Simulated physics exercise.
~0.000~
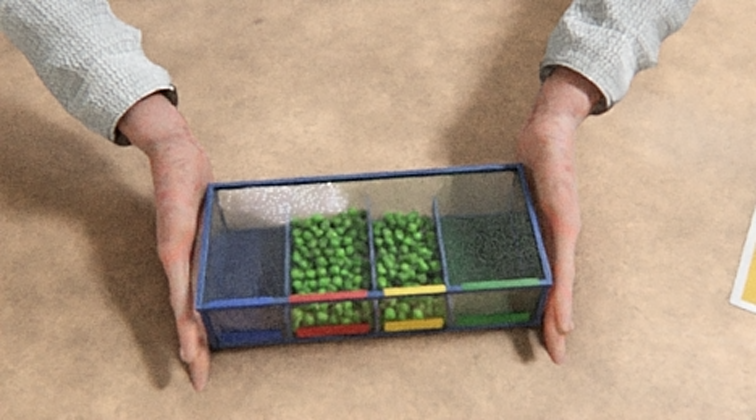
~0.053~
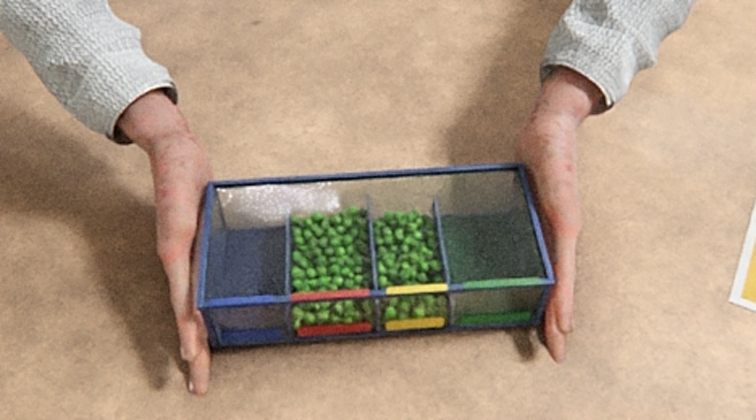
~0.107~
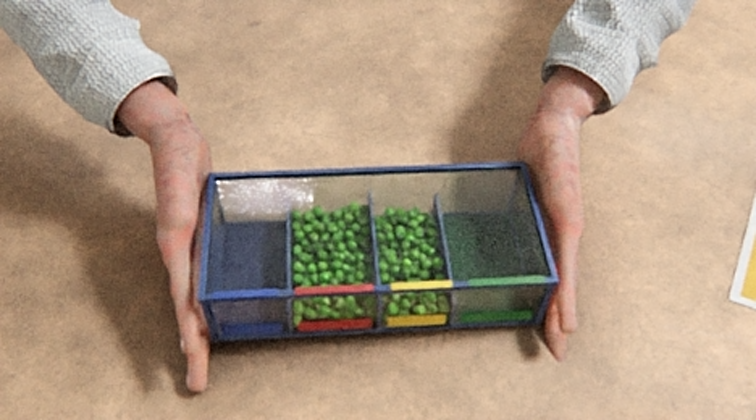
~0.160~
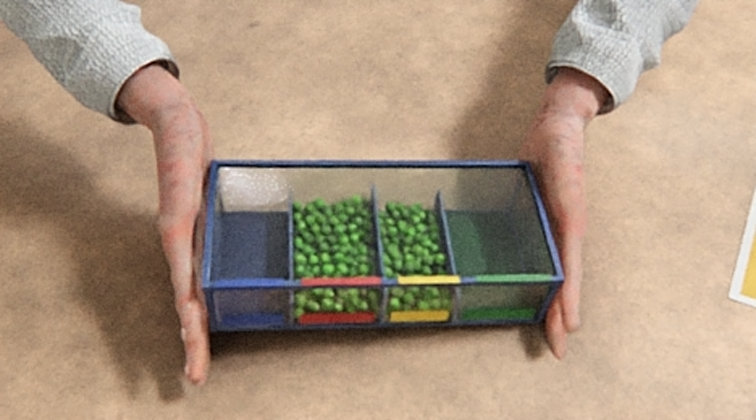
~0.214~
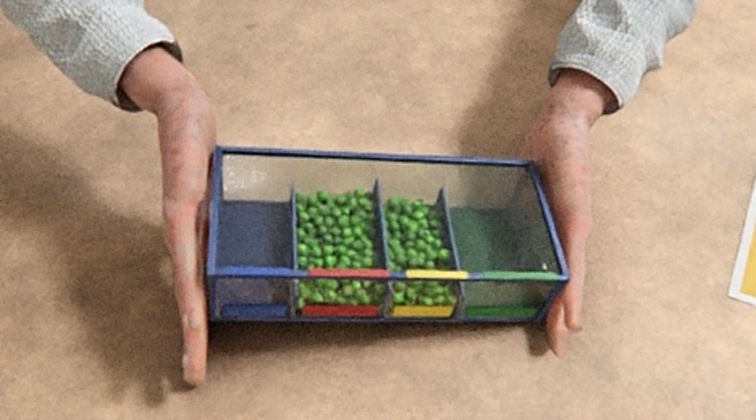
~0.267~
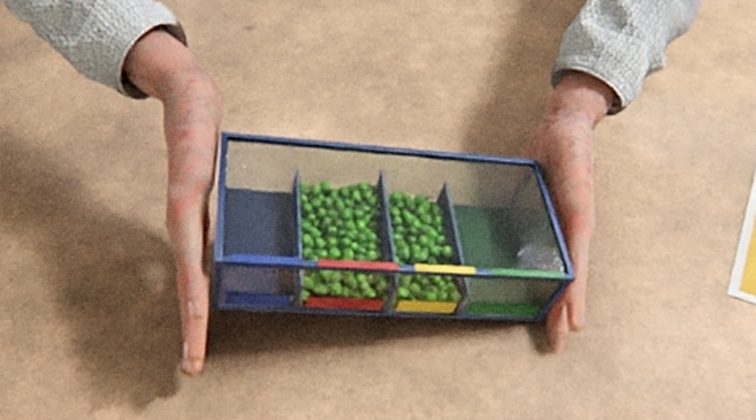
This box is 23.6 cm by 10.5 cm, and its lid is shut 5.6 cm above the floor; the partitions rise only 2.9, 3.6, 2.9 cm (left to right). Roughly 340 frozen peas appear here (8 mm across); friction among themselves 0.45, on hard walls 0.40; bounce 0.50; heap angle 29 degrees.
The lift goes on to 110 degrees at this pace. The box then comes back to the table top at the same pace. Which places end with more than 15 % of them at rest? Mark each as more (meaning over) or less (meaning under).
Red - less; blue - less; green - more; yellow - less.
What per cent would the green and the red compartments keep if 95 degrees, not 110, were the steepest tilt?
Then the green compartment would keep 70 per cent and the red one 20 per cent.
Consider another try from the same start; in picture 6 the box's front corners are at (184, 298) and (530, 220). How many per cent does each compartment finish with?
In the end red holds 25 %, blue holds 70 %, green holds 0 % and yellow holds 5 %.
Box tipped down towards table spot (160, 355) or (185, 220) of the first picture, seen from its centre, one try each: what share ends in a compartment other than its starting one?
I'd put it at about 85 per cent for the first tilt and about 80 per cent for the second.
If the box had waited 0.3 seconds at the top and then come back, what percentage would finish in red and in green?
Then, in per cent: Red 0; green 100.
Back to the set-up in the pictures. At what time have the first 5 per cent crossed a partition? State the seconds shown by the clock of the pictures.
It comes at roughly 1.25 s.
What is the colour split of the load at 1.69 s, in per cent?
Red 25 %, blue 0 %, green 50 %, yellow 25 %.
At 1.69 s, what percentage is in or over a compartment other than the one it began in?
Estimate: Some 60 %.
After 1.69 s, tilt 110 degrees; red 25 %, green 50 %, yellow 25 %.
After 2.64 s, tilt 51 degrees; green 100 %.
After 3.58 s, tilt 0 degrees; green 100 %.
At rest (4.1 s), red 0 %, blue 0 %, green 100 %, yellow 0 %.
